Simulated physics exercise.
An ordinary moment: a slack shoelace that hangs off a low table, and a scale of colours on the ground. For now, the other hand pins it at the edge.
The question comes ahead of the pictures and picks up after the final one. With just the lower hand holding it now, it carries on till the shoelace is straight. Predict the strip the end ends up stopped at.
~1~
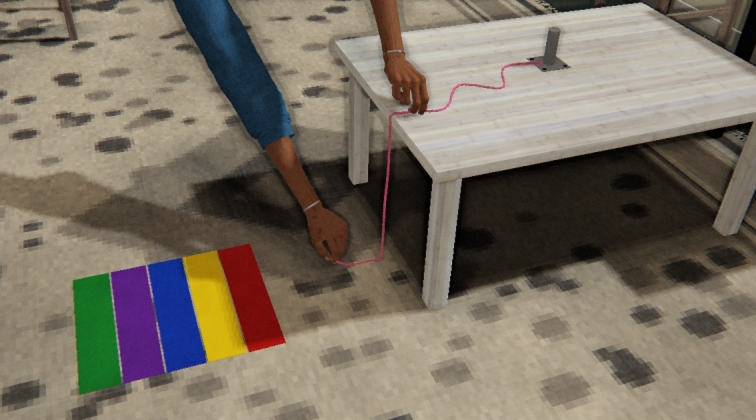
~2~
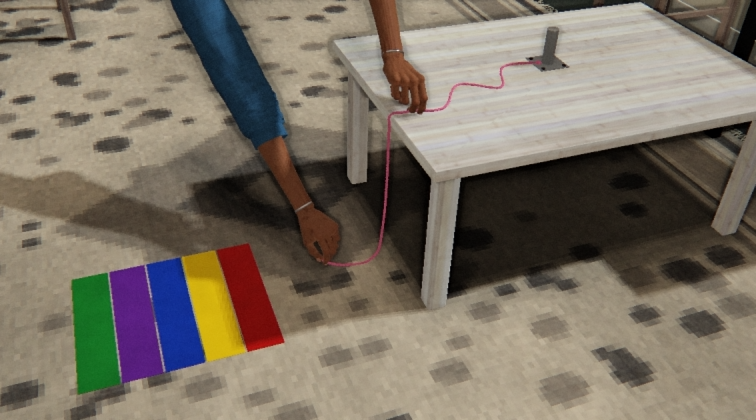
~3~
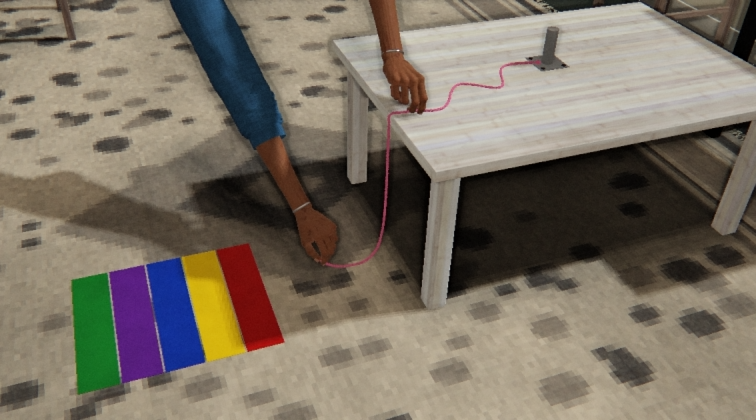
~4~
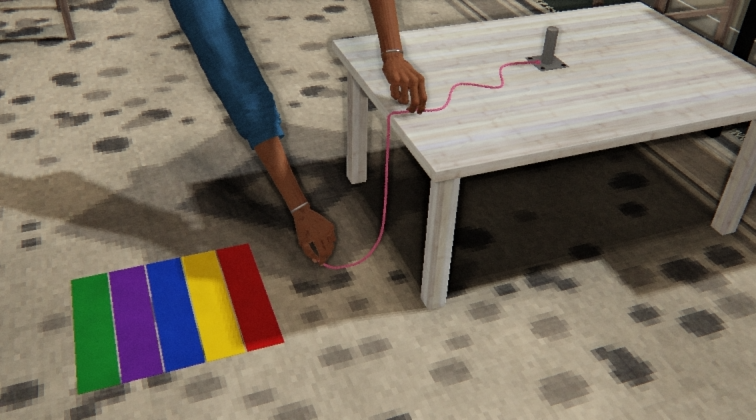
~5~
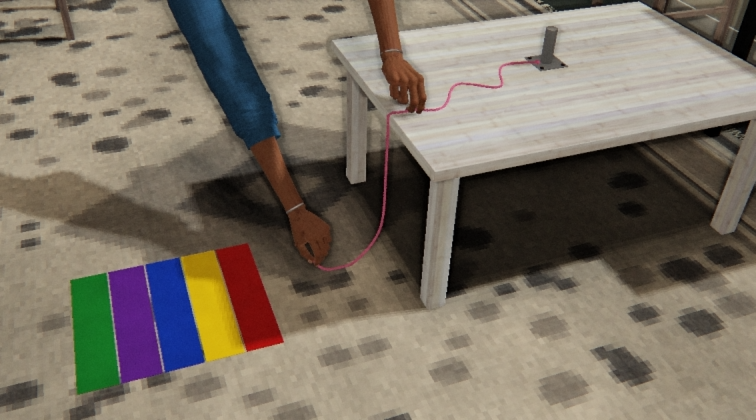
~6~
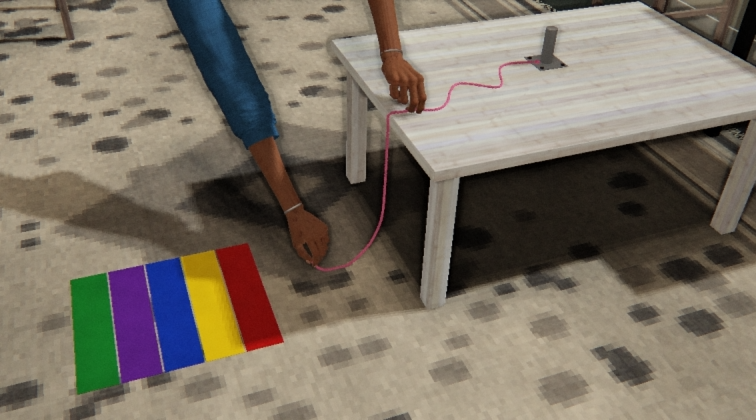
The end ends up at the blue strip.
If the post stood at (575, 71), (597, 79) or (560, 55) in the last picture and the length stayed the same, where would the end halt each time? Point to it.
First (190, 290), then (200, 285), then (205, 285).
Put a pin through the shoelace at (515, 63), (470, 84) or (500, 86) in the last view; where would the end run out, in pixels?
Approximately at (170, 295), at (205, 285) and at (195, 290), in that order.
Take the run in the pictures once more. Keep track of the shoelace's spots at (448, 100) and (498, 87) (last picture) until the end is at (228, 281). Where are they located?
They end up at (408, 102) and at (470, 84).
Early on, end near (228, 281); over red.
Midway, end near (190, 289); over yellow.
At the end of the slack, end near (167, 294); over blue. It gets as far as the blue strip.
